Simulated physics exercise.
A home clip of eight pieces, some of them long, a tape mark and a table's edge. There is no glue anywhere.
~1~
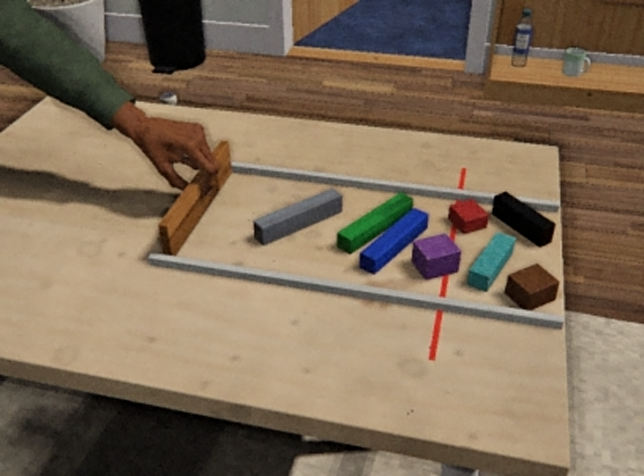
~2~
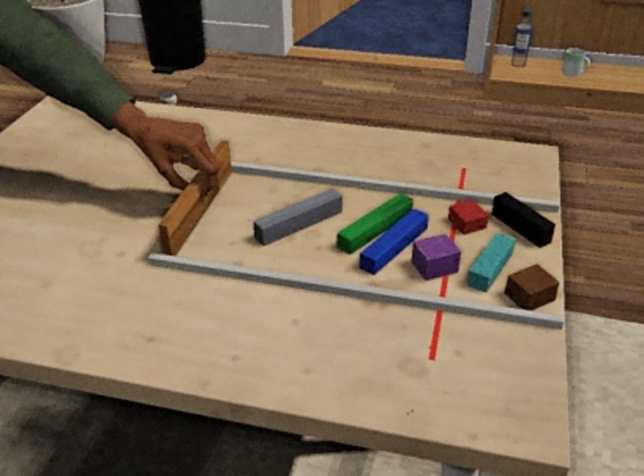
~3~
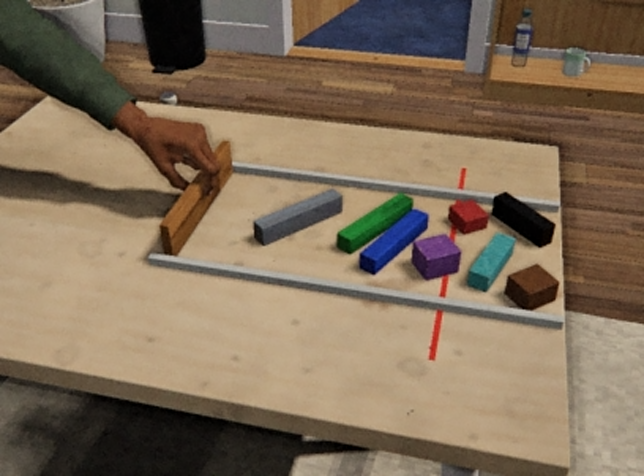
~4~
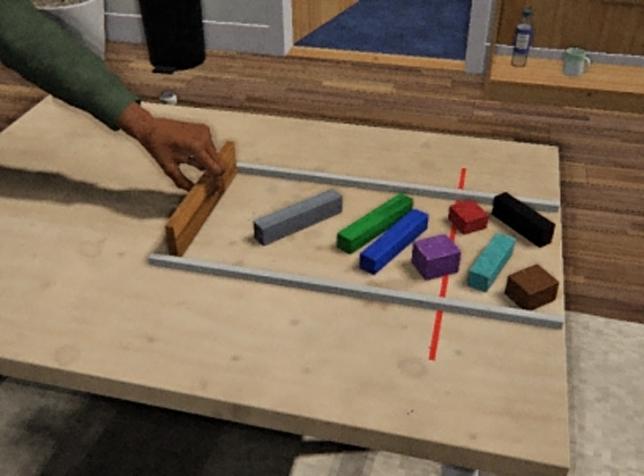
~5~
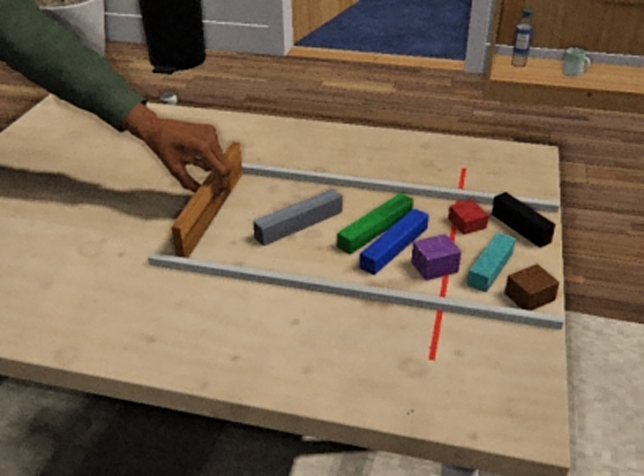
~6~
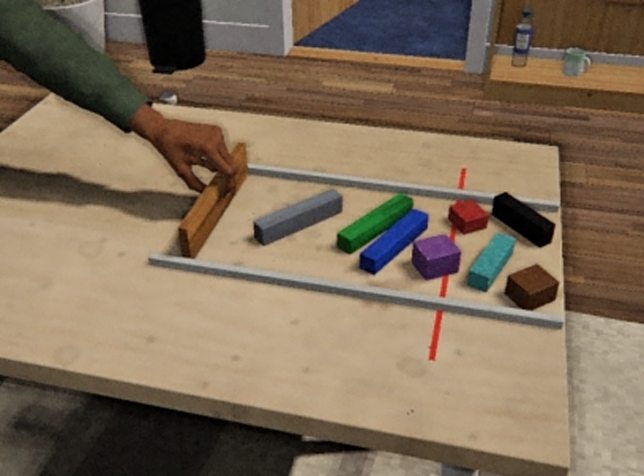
On a pale wooden tabletop, a hand slides an upright wooden board slightly right towards eight coloured blocks, which stay still.
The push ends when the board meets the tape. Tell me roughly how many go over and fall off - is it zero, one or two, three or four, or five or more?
You'd see one or two pieces leave the end and fall.
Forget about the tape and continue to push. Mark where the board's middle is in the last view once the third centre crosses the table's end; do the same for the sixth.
First around (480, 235), then around (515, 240).
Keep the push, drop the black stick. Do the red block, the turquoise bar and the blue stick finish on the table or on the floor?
Result - red block: Up; turquoise bar: Up; blue stick: Up.
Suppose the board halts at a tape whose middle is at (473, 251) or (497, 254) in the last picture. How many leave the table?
2 and 4.
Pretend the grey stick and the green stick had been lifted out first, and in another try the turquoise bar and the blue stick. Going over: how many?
0 for the first case, 0 for the second.
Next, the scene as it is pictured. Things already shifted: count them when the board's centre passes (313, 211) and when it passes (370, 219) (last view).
1 and 4.
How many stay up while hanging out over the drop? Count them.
It comes to 2.
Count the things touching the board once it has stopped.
That would be 1 of them.
A little later, none off yet; brown block at rest near (532, 288); black stick at rest near (522, 219); turquoise bar at rest near (492, 261).
When it is over, the number that fall off is one or two; down, brown block.
